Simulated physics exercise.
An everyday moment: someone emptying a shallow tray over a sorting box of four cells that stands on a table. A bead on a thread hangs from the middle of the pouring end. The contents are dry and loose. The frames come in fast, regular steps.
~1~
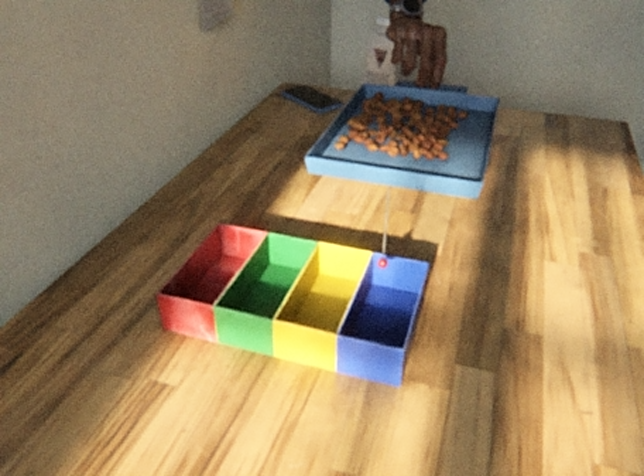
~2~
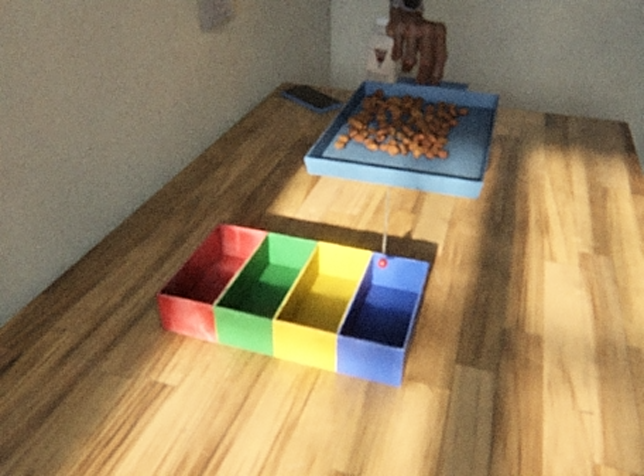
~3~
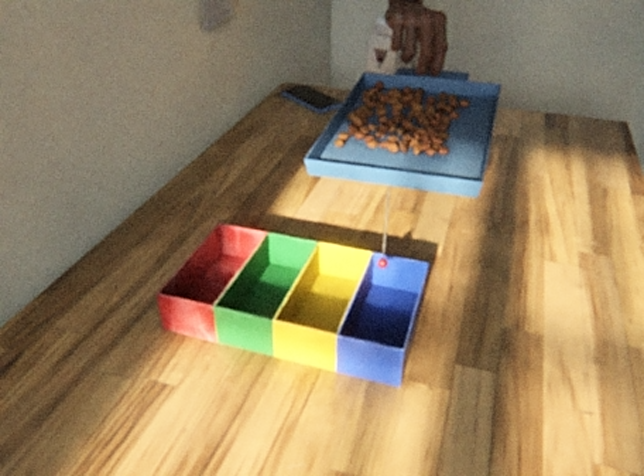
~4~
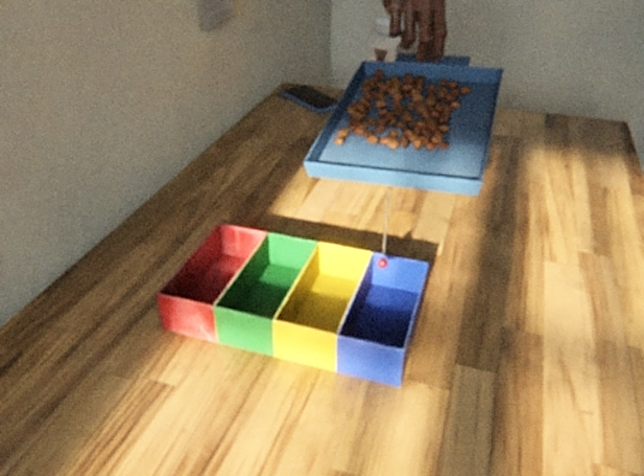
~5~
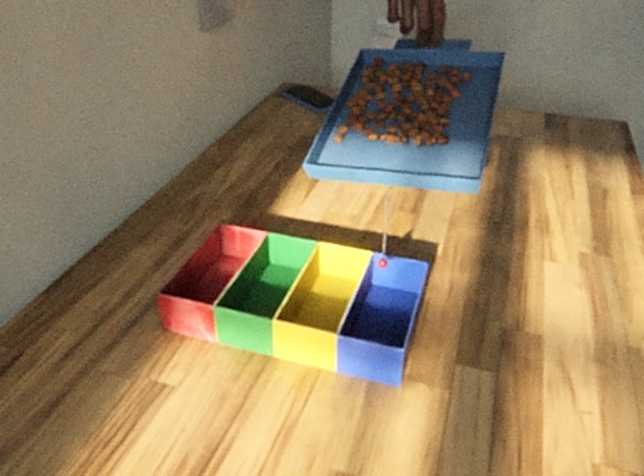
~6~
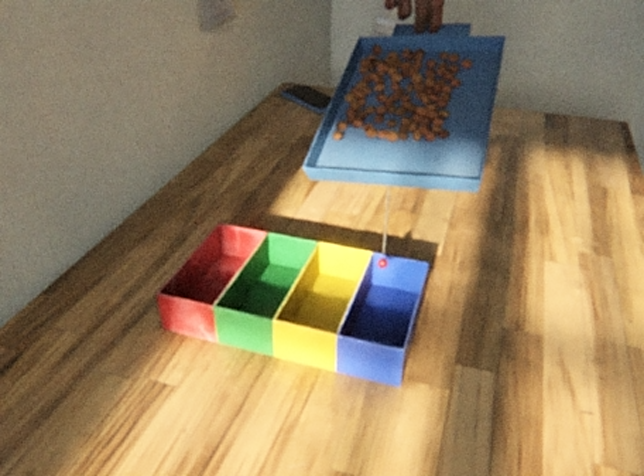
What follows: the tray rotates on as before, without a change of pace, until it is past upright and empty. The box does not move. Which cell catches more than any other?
The yellow cell gets the most.
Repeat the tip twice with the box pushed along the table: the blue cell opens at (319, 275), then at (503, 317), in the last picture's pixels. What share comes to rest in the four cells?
First some 80, then 90 per cent.
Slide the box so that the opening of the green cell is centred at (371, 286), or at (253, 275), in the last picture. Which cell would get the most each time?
First the cell in red, then the cell in yellow.
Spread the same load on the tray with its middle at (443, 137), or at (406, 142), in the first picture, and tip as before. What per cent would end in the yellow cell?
Roughly 70 per cent, and 60 per cent.
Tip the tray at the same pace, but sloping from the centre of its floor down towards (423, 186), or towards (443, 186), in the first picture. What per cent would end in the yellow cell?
About 0 and 0 per cent.
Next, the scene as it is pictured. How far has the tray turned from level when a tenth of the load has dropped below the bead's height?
Roughly 70°.
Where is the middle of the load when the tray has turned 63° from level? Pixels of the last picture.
Close to (346, 163).
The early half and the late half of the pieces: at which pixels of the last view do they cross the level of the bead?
Early half (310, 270), late half (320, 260).
Soon, tray tipped steeply; nearly all on the tray; a stray few in the blue cell; a small part falling or outside the box.
A while on, tray tipped past a quarter turn; about a third on the tray; about a third in the yellow cell; a small part in the green cell; a small part in the blue cell; a small part falling or outside the box.
Towards the end, tray tipped past a quarter turn; about two thirds in the yellow cell; about a quarter in the green cell; a small part in the blue cell; a stray few falling or outside the box.
Finally, tray tipped past a quarter turn; about two thirds in the yellow cell; about a quarter in the green cell; a small part in the blue cell; none in the red cell; a stray few outside the box.
